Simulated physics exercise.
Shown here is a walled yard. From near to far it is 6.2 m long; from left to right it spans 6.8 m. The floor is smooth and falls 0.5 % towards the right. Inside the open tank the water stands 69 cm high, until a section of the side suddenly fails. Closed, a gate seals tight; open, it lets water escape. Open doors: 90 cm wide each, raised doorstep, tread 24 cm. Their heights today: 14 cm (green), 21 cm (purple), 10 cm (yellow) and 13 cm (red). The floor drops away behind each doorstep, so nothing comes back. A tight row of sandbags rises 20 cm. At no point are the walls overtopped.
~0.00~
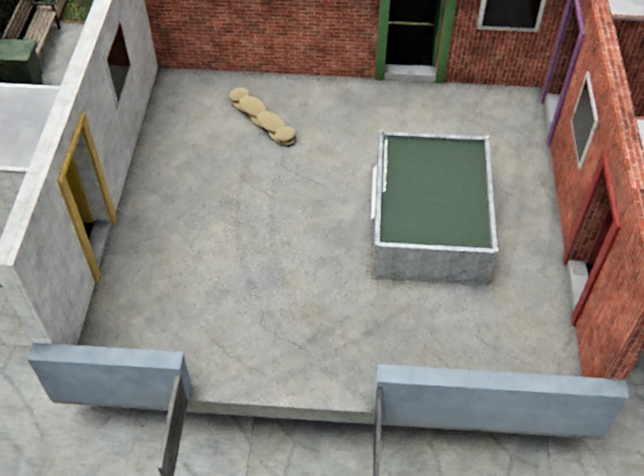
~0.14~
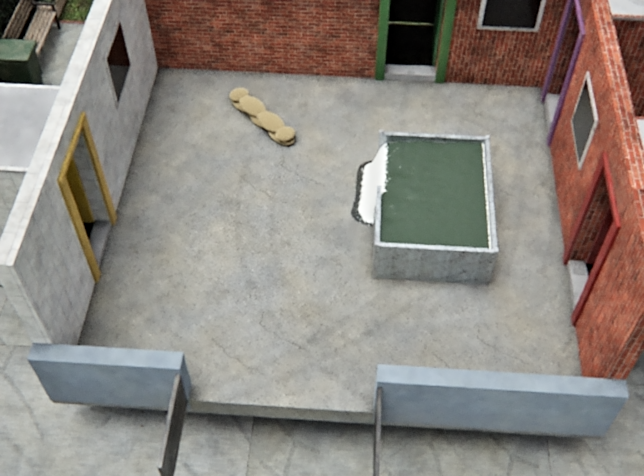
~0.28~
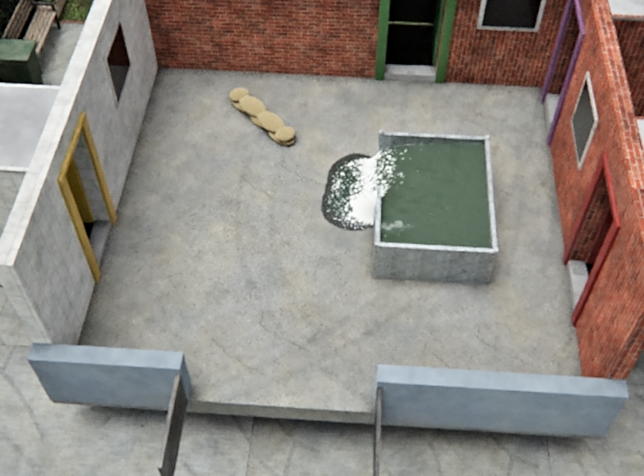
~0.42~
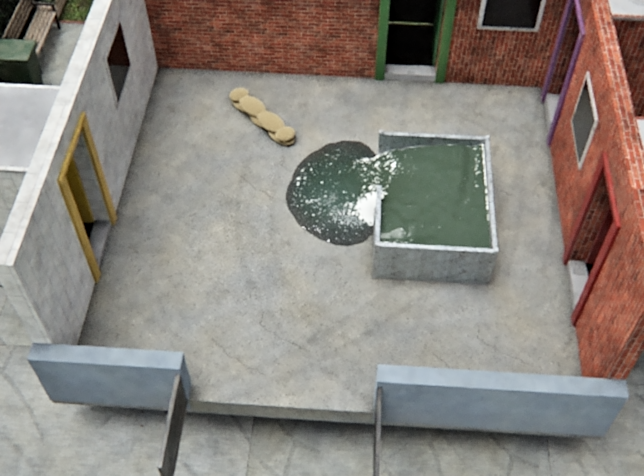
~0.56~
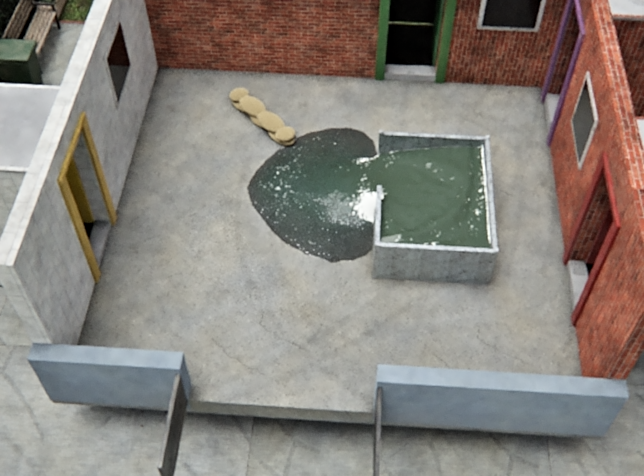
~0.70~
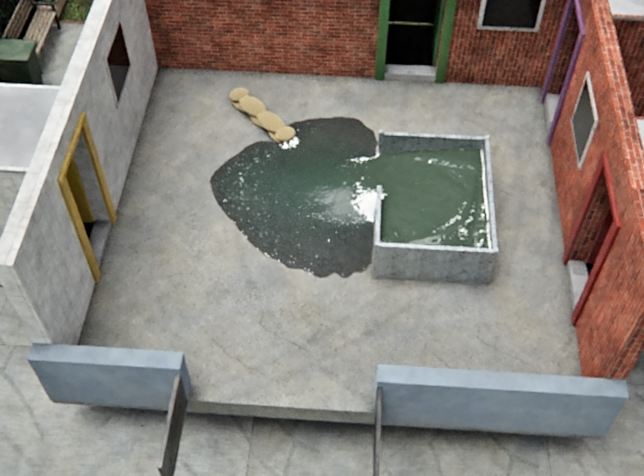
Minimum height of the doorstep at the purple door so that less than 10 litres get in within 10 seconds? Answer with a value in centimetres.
Roughly 7 cm.
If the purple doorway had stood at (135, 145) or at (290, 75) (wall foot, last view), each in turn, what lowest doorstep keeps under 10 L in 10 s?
Roughly 23 cm for the first and 17 cm for the second.
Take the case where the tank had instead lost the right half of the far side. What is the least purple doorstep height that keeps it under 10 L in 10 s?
Estimate: Near 25 cm.
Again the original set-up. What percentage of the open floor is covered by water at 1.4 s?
Wet: Close to 30 %.
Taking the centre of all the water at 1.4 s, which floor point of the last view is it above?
About (365, 204).
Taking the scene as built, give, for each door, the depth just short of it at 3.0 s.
Centimetres: Green = 0, purple = 0, yellow = 16, red = 0.
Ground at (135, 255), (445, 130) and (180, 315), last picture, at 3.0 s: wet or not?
Listed order - soaked through, unwetted, soaked through.
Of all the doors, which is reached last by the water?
Coming last is the red one.
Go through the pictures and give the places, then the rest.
In the first picture, still water, 69 cm deep, in the open tank at (434, 192); the purple door at (560, 75) is dry.
In the second picture, water pours out at (380, 181) and has run 0.3 m, to (360, 217); about 10 cm deep outside, 69 cm at the back.
In the third picture, the gap is at (380, 184), the front 0.8 m out at (329, 212); the back of the open tank holds 69 cm.
In the fourth picture, the gap is at (380, 185), the front 1.4 m out at (291, 198); the back of the open tank holds 66 cm.
In the fifth picture, the gap is at (380, 185), the front 2.0 m out at (253, 193); the back of the open tank holds 60 cm.
In the sixth picture, the gap is at (380, 184), the front 2.6 m out at (216, 185); the back of the open tank holds 58 cm; the purple door at (560, 75), 3.3 m from the gap, is still 3.0 m from the nearest water.
After 1.4 s water covers 30 % of the floor, deepest (34 cm) near (365, 188); it has not reached the purple door.
After 3.0 s water covers 45 % of the floor, deepest (29 cm) near (154, 83); it has not reached the purple door.
After 10.0 s water covers 95 % of the floor, deepest (12 cm) near (574, 384); 9 cm at the purple door, 0 litres in over its 21 cm doorstep.
At the purple door as built, the water arrived by 6.5 s and peaked near 11 cm at 8.2 s.
Run again over the same 10 s with other heights there, 15 litres in over 6 cm, 5 litres over 8 cm. The limit of 10 litres is kept from about 7 cm up.
